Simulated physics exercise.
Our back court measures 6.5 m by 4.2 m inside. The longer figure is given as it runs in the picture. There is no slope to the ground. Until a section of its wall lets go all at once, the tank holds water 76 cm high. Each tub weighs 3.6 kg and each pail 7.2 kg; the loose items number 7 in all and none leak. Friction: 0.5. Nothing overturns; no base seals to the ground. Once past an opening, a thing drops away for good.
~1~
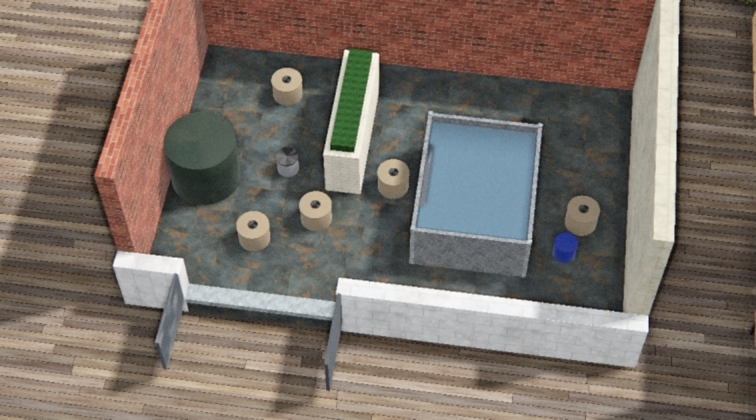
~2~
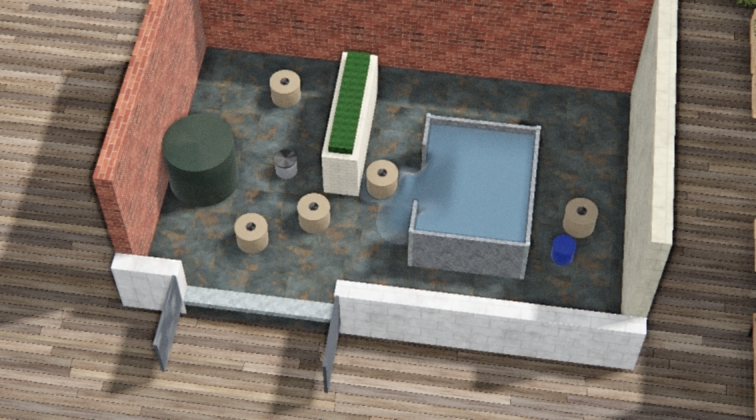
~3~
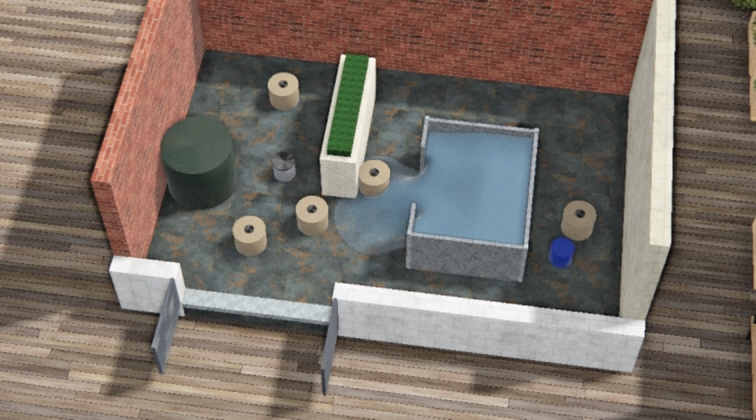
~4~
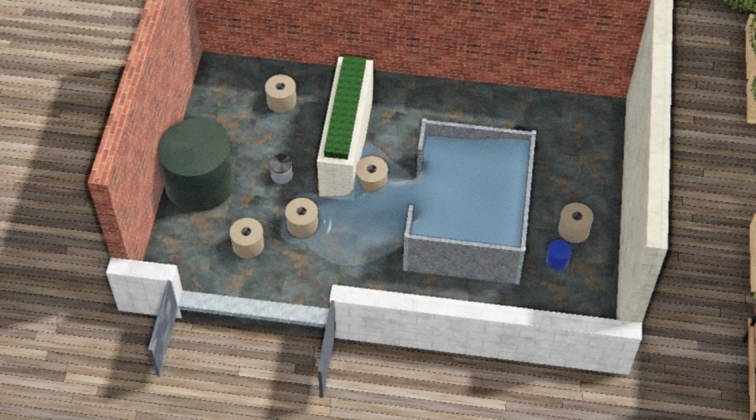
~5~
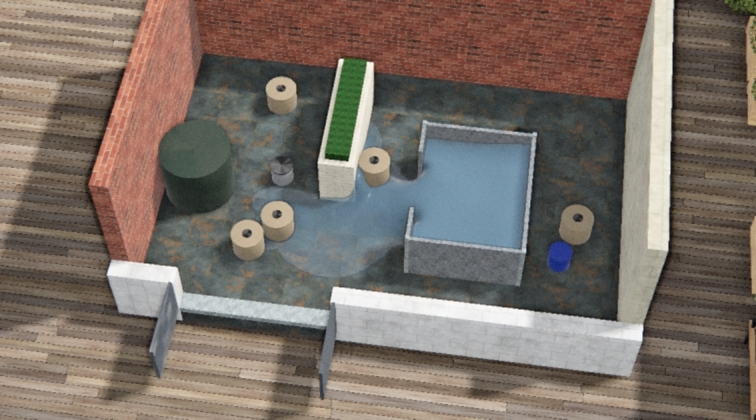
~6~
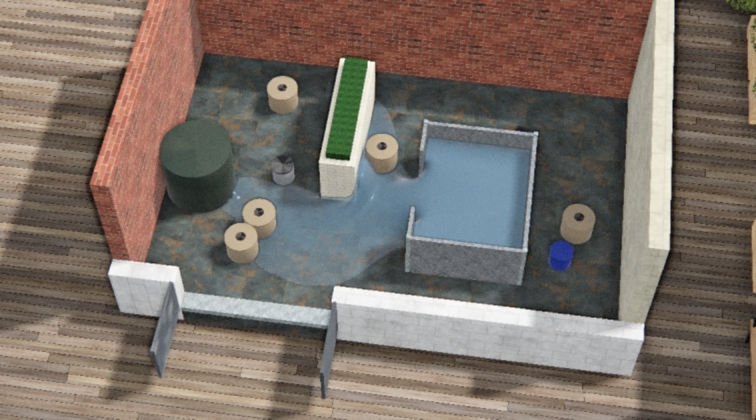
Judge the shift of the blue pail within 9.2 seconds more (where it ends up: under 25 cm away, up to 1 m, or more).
Expect it to remain nearly in place.
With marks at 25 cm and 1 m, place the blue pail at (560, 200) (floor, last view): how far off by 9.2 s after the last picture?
It barely shifts.
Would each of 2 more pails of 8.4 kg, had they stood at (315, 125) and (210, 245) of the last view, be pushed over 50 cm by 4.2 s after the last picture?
Lab note - in order: Below threshold / above threshold.
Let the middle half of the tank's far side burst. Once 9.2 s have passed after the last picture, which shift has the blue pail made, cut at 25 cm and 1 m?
Result: The blue pail goes a long way.
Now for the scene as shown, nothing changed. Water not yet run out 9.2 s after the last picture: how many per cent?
60 % or so.
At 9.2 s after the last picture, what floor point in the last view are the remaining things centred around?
Near (386, 242).
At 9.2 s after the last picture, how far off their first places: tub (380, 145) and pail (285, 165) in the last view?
Taken in order, the shifts are 300 cm and 0 cm.
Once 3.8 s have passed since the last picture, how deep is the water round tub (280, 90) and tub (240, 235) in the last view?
I'd estimate 7 cm for the first and 14 cm for the second.
Then, 1.2 s after the last picture the blue pail is near (562, 251), 0.0 m from its start, aground; 0 of 7 are out; 2 afloat.
Then, 3.8 s after the last picture the blue pail is near (561, 251), 0.0 m from its start, aground; 0 of 7 are out; 4 afloat.
Then, 6.2 s after the last picture the blue pail is near (561, 251), 0.0 m from its start, aground; 0 of 7 are out; 5 afloat.
Then, 9.2 s after the last picture the blue pail is near (561, 251), 0.0 m from its start, aground; 0 of 7 are out; 5 afloat.
